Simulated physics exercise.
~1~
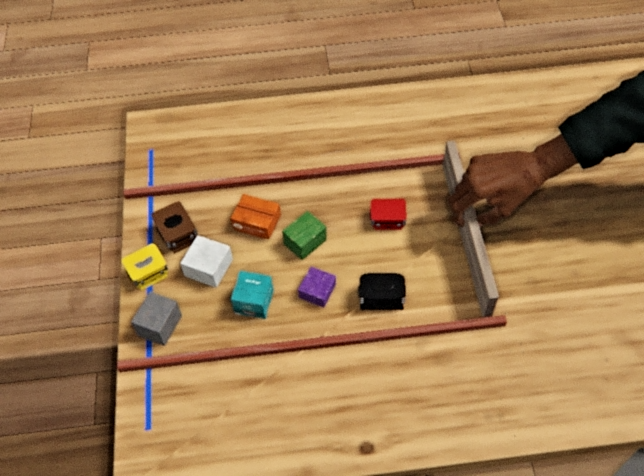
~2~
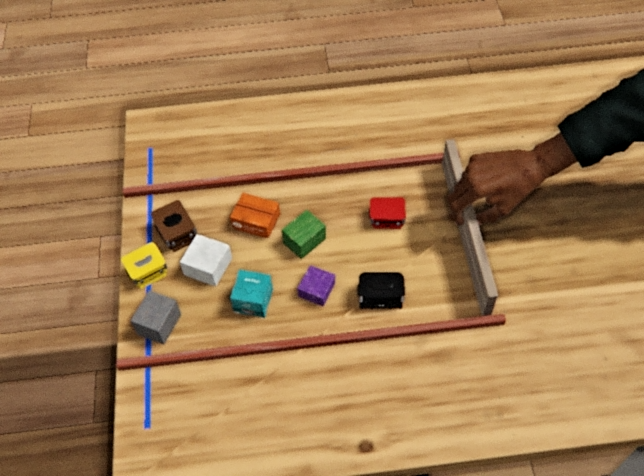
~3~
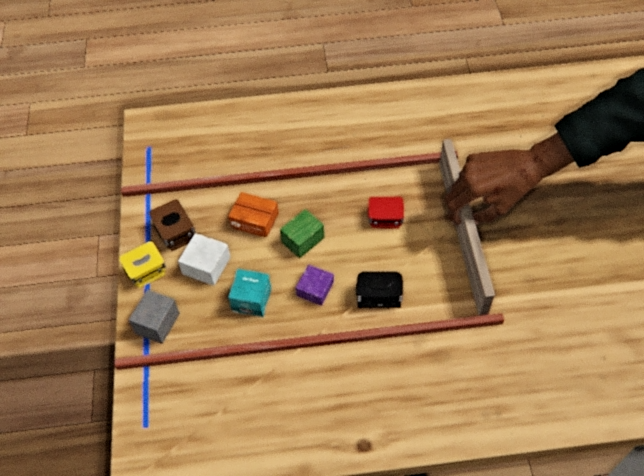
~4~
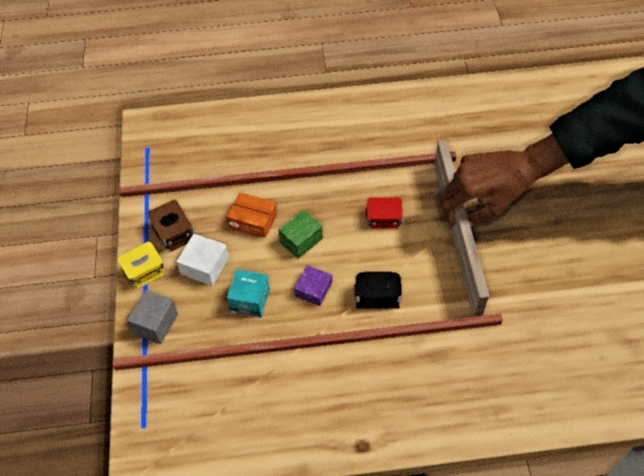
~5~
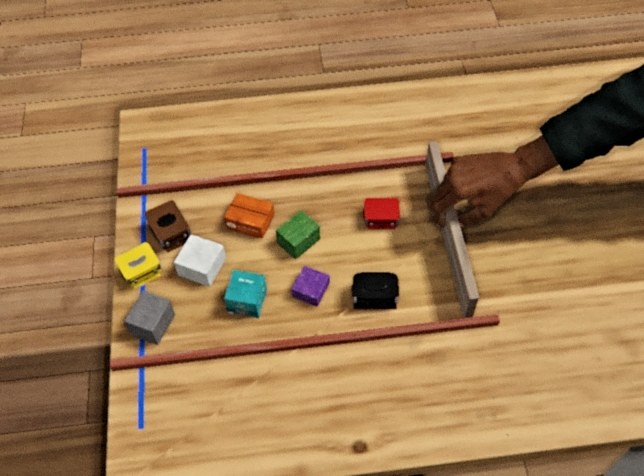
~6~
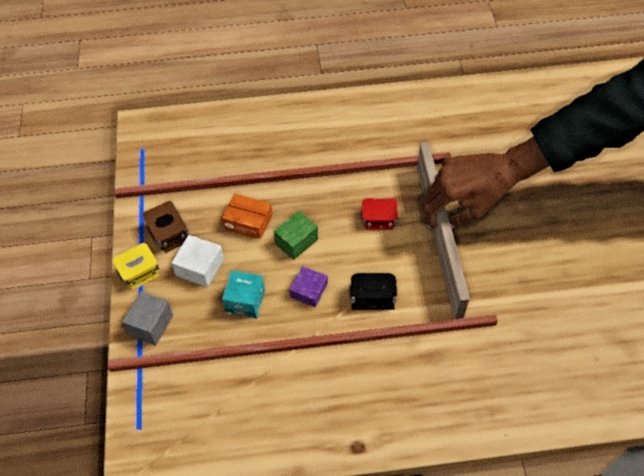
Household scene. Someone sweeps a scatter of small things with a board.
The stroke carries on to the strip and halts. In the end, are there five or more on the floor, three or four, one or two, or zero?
Most likely a good five or more will slide off.
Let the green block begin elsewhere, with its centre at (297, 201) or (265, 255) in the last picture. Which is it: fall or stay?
Well, the green block stays aboard in the first case and stays aboard in the second.
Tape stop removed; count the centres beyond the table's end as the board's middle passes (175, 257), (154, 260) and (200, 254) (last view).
First 1, next 5, last 0.
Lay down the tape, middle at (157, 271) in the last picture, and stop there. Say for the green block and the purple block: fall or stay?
The green block holds on, the purple block survives.
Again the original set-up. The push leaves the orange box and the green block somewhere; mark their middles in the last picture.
I'd put one close to (124, 208) and the other close to (117, 270).
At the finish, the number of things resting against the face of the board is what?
The number is 5.
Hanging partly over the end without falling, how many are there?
The total comes out at 5.
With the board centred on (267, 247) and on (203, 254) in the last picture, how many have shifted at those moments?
Respectively 7 and 10.
Soon after, none off yet; yellow case at rest near (137, 267); grey block at rest near (148, 318); brown case at rest near (166, 227).
After that, none off yet; yellow case at rest near (133, 268); grey block moving near (144, 320); brown case displaced a little near (160, 221).
In the end, the number that fall off is five or more; gone, turquoise box, white block, brown case, grey block and yellow case.
